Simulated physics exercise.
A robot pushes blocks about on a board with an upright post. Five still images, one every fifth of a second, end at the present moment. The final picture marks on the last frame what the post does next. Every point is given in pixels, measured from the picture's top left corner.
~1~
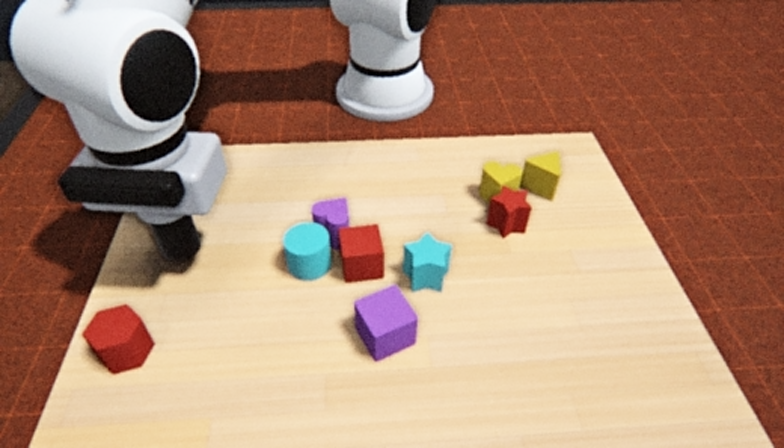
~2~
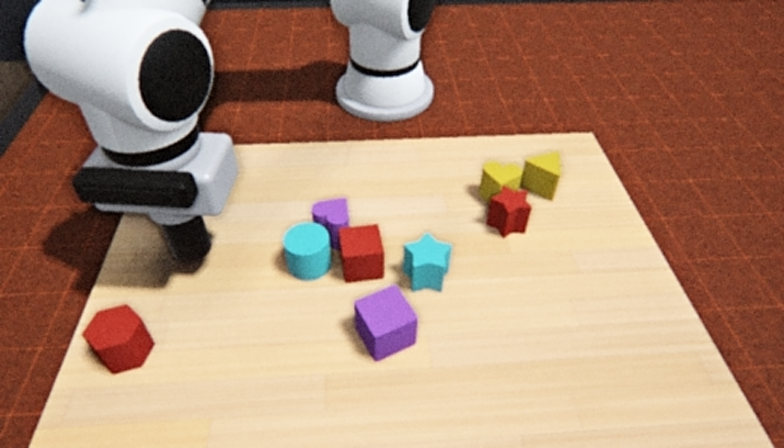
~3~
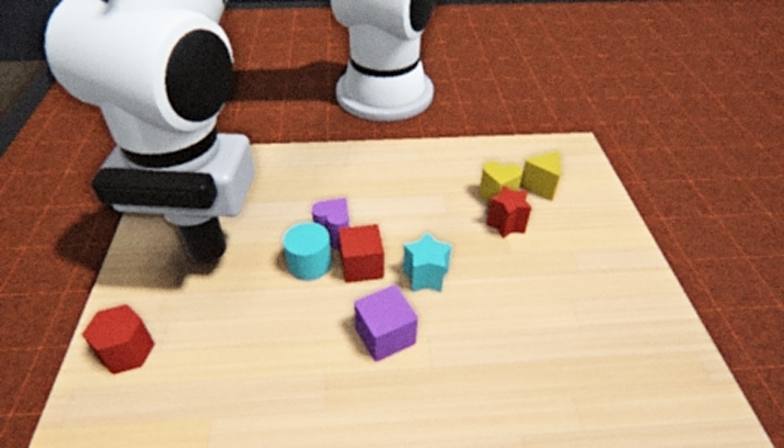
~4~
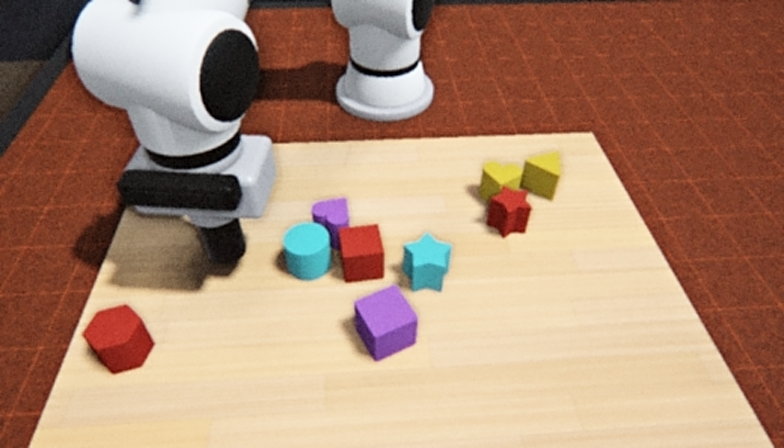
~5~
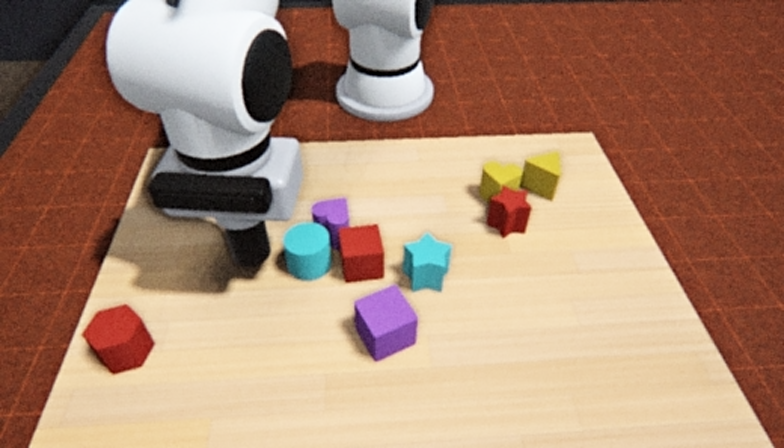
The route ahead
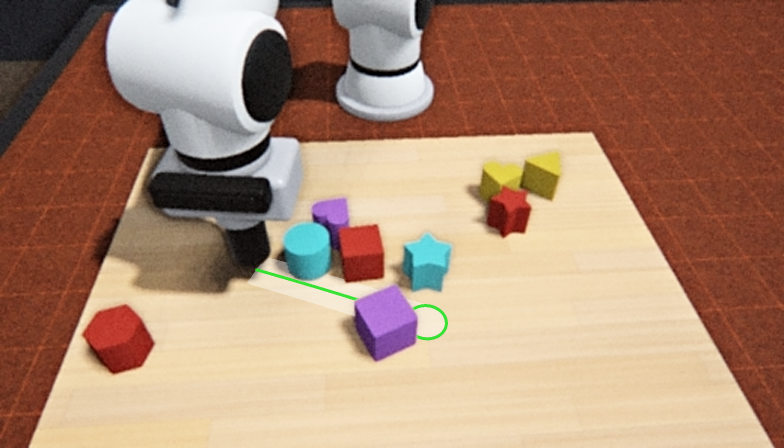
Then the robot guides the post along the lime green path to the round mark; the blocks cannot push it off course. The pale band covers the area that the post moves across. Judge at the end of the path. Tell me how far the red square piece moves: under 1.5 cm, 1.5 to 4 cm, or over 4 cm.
The distance will be 1.5 to 4 cm.
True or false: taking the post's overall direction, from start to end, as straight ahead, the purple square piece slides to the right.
True - the claim holds.
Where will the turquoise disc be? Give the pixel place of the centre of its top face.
So, by the moment the path ends, you'll find the top centre of the turquoise disc at (347, 236).
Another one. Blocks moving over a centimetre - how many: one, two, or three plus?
I foresee three or more blocks being moved.
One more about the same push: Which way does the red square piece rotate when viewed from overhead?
Rotation: Clockwise.
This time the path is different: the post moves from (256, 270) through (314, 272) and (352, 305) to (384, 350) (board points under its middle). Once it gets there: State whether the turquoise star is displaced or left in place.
It's moved.
The line goes from (256, 270) directly to (426, 322).
On the path given first. One third of the way, post at (309, 269); turquoise disc at (339, 236); red square piece at (383, 235), turned 20° clockwise.
Two thirds of the way, post at (367, 287); turquoise disc at (347, 236); red square piece at (392, 233), turned 20° clockwise; turquoise star at (434, 250).
At the end, post at (428, 306); turquoise disc at (347, 236); red square piece at (392, 233), turned 20° clockwise; purple square piece at (409, 330), turned 45° clockwise; turquoise star at (434, 250).
